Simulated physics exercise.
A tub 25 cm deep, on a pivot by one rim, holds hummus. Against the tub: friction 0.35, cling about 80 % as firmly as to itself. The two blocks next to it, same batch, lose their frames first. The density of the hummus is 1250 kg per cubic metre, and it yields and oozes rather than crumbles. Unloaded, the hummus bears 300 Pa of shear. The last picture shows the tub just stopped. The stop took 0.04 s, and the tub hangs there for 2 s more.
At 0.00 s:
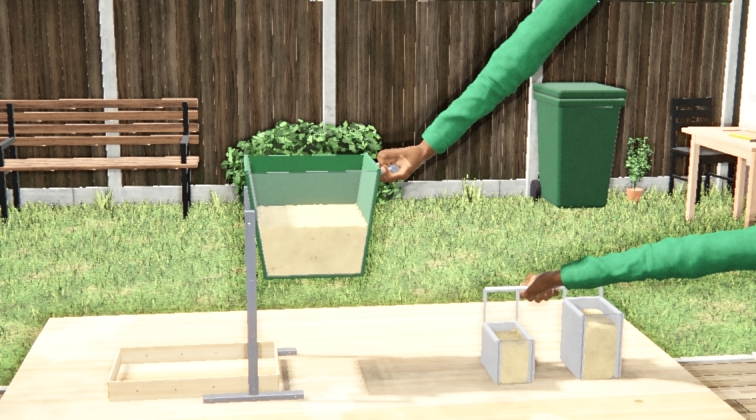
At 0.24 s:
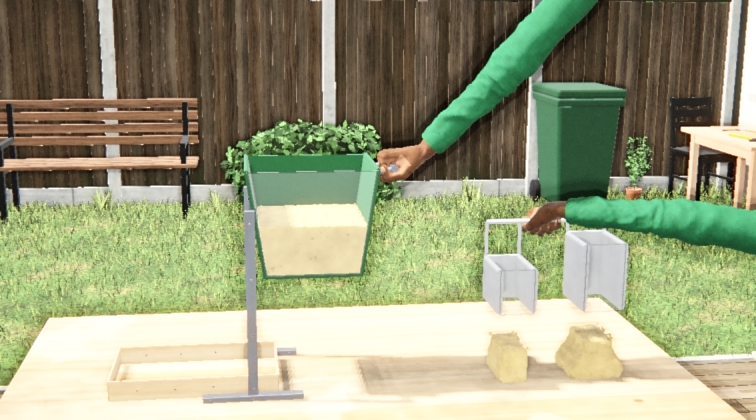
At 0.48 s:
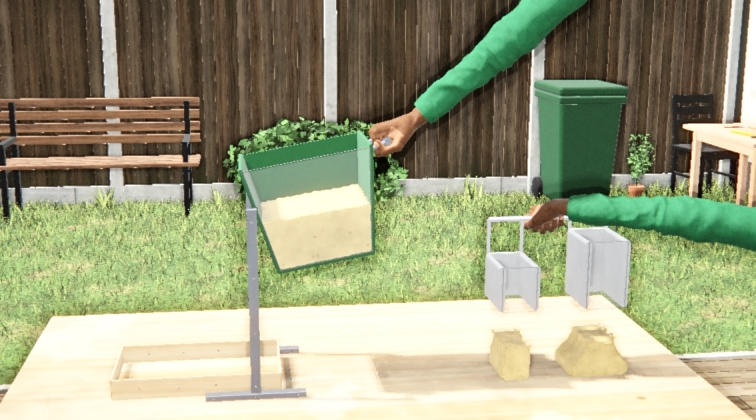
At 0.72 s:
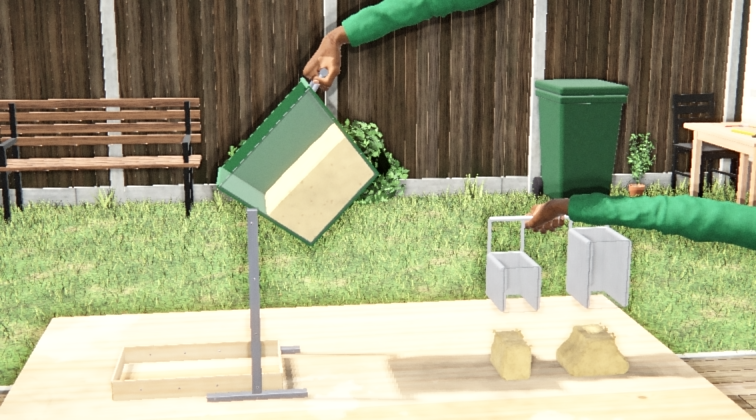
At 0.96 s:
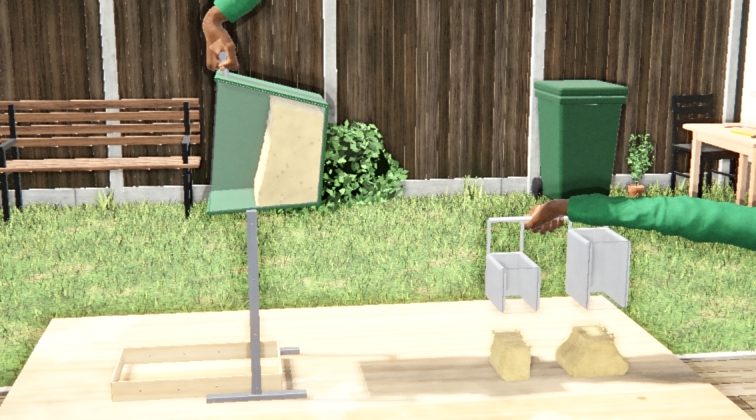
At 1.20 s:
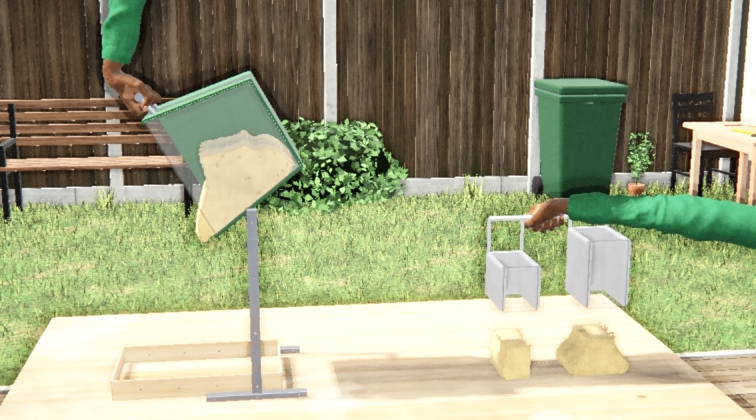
A hand lifted two small clear boxes off blocks of hummus, which sagged a little, then another hand swung a green tub up and over to the left, and the hummus inside slumped toward its rim.
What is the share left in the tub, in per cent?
The share left in the tub is near 0 %.
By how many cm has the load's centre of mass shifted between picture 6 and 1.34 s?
Some 17 cm.
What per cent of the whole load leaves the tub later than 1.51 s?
About 0 %.
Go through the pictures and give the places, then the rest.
Handle-side rim at (377, 170), tilt 0 degrees; highest point of the hummus at (297, 226); test blocks 9.3 cm, 14 cm high (left to right), in the first picture.
Handle-side rim at (377, 170), tilt 0 degrees; highest point of the hummus at (296, 226); test blocks 9.0 cm, 11 cm high (left to right), in the second picture.
Handle-side rim at (369, 146), tilt 10 degrees; highest point of the hummus at (364, 204); test blocks 8.9 cm, 9.8 cm high (left to right), in the third picture.
Handle-side rim at (307, 89), tilt 47 degrees; highest point of the hummus at (345, 139); test blocks 8.9 cm, 9.8 cm high (left to right), in the fourth picture.
Handle-side rim at (216, 82), tilt 85 degrees; highest point of the hummus at (280, 105); test blocks 8.9 cm, 9.8 cm high (left to right), in the fifth picture.
Handle-side rim at (145, 124), tilt 119 degrees; highest point of the hummus at (242, 145); test blocks 8.9 cm, 9.8 cm high (left to right), in the sixth picture.
By 1.34 s, the tub is at 119 degrees and holds 33 %.
By 1.51 s, the tub is at 119 degrees and holds 0 %.
By 1.68 s, the tub is at 119 degrees and holds 0 %.
By 1.85 s, the tub is at 119 degrees and holds 0 %.
By 3.20 s, at the end, the tub is at 119 degrees and holds 0 %.
